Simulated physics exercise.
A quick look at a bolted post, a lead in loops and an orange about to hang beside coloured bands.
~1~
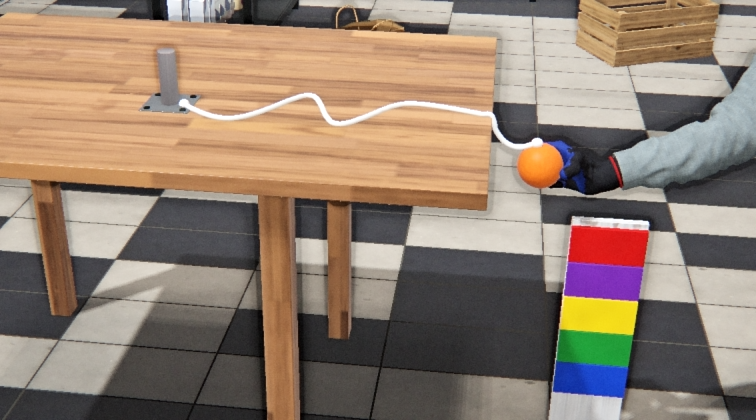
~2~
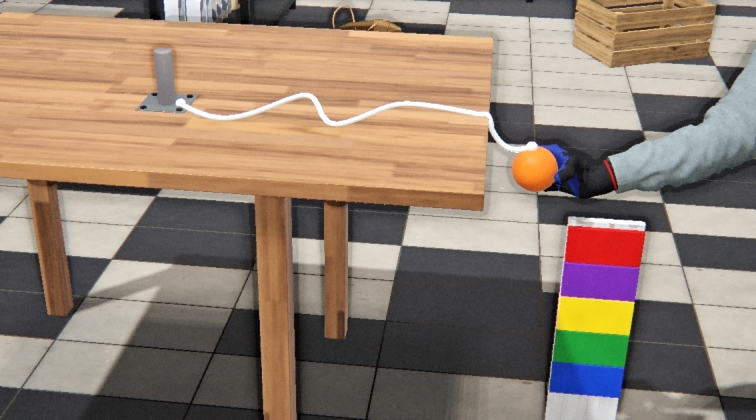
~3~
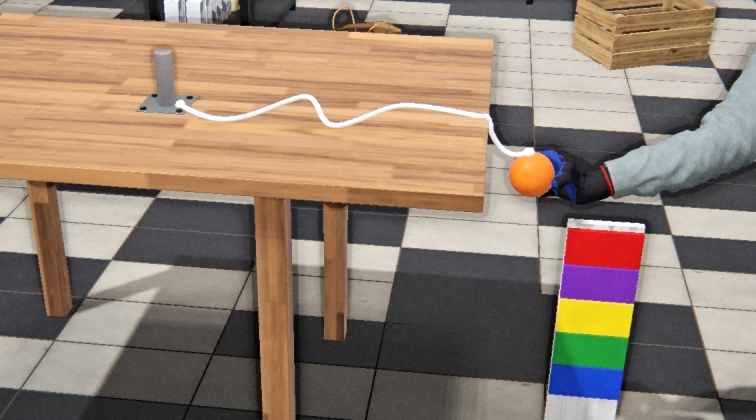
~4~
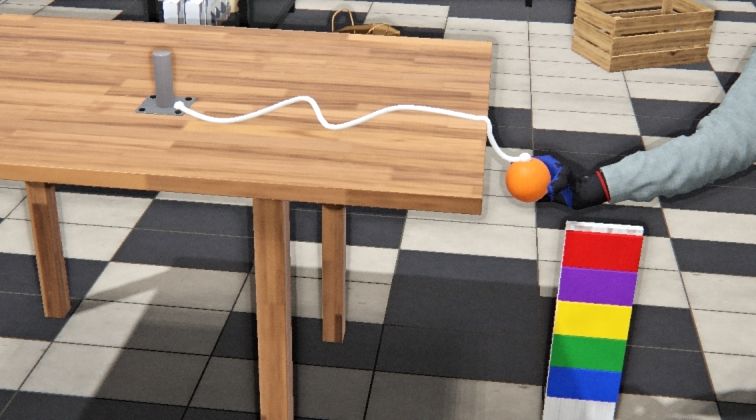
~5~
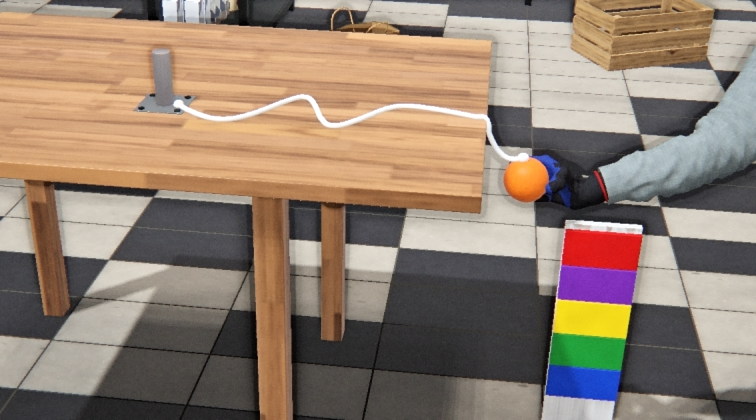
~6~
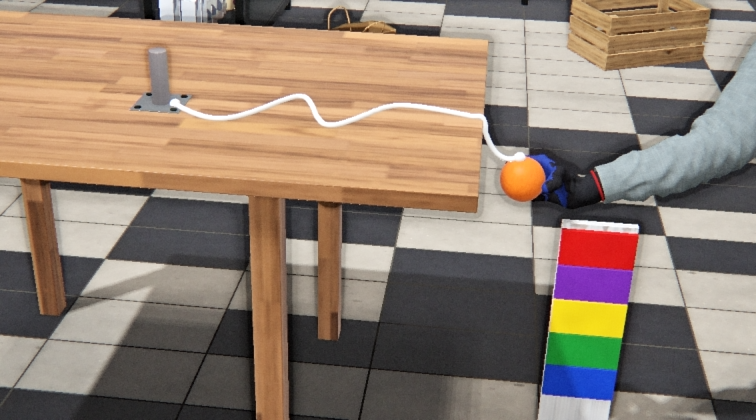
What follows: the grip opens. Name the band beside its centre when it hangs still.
Its middle rests at the yellow band.
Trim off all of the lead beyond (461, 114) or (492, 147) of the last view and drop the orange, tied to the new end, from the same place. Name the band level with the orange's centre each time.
Taking them in turn: Red; purple.
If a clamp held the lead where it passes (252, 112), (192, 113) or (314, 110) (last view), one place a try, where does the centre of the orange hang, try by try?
Try by try, around (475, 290), (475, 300) and (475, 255).
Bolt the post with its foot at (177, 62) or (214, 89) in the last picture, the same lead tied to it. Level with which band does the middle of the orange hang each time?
Taking them in turn: Purple; green.
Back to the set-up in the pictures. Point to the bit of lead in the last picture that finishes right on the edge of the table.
Near (373, 112).
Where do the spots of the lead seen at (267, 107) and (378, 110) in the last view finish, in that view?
About (296, 109), and the other about (484, 129).
Soon after, orange near (466, 300); level with yellow.
After that, orange near (477, 304); level with yellow.
In the end, orange near (472, 304); level with yellow. The yellow one.
